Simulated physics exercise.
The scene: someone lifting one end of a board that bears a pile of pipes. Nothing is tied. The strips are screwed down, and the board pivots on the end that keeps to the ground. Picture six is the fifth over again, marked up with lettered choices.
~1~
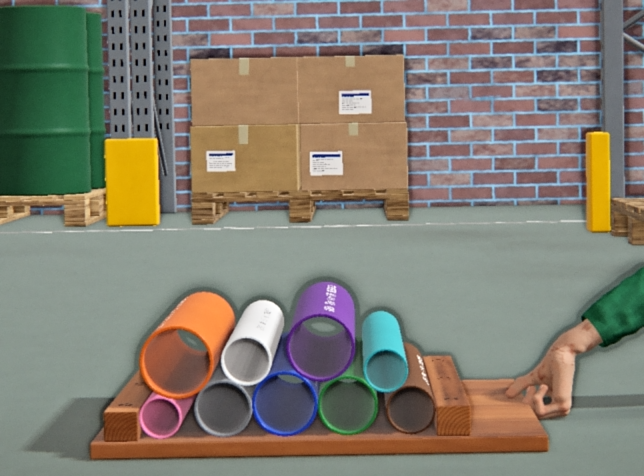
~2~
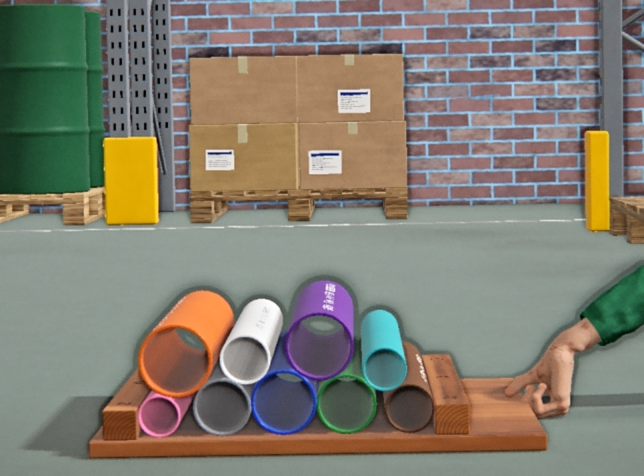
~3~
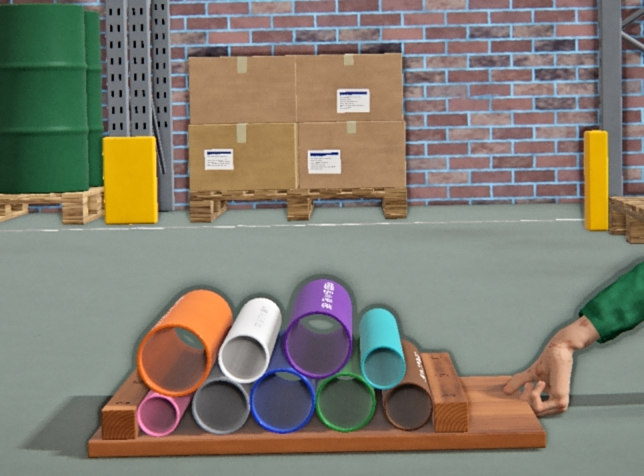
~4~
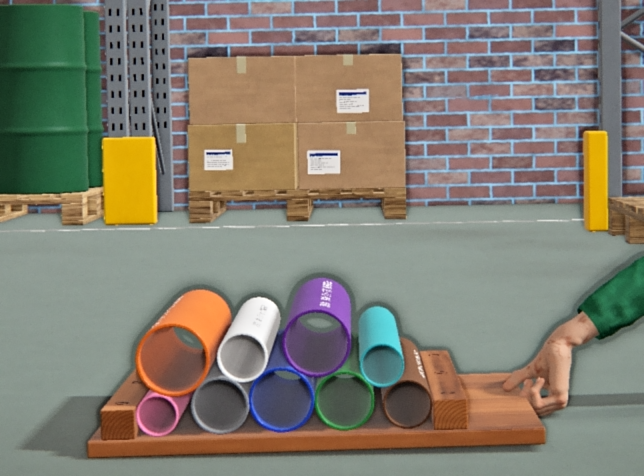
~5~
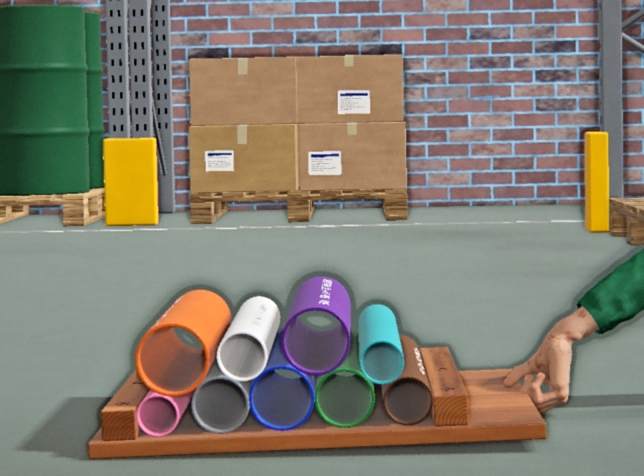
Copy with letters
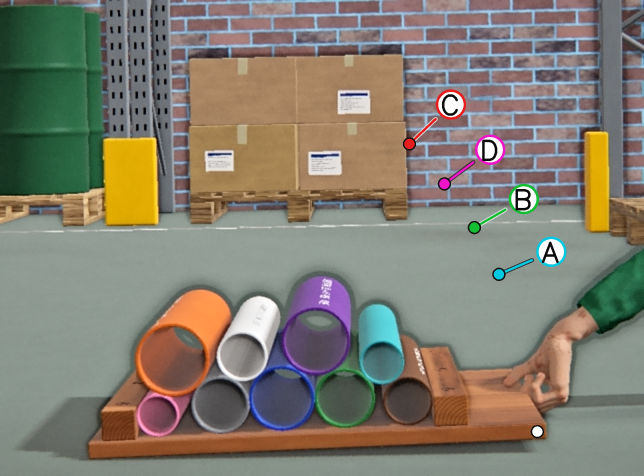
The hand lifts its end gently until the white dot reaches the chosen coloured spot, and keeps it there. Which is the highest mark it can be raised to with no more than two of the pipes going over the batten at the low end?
The highest mark that will do is B.
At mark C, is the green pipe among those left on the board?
Yes.
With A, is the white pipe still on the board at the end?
The white pipe: Yes.
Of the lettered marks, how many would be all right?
Two of the four.
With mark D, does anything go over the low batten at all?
Yes.
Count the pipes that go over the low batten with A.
At A the number is one.
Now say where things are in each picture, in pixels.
In the first picture, purple pipe (320, 348); white pipe (246, 360); turquoise pipe (386, 370).
In the second picture, turquoise pipe (384, 369); board (320, 401).
In the third picture, board (319, 400); brown pipe (408, 406); green pipe (345, 403).
In the fourth picture, board (318, 398); grey pipe (220, 406).
In the fifth picture, board (319, 396); grey pipe (220, 405).
On the copy, A at (499, 274); B at (474, 227); C at (409, 144); D at (445, 184); the white dot at (537, 432).
On B. First, board at 17°.
Then, board at 29°.
Finally, board at 29°, two over the low batten (orange, white).
By contrast, A one over the low batten (orange); C three over the low batten (orange, purple, white); D three over the low batten (orange, purple, white).
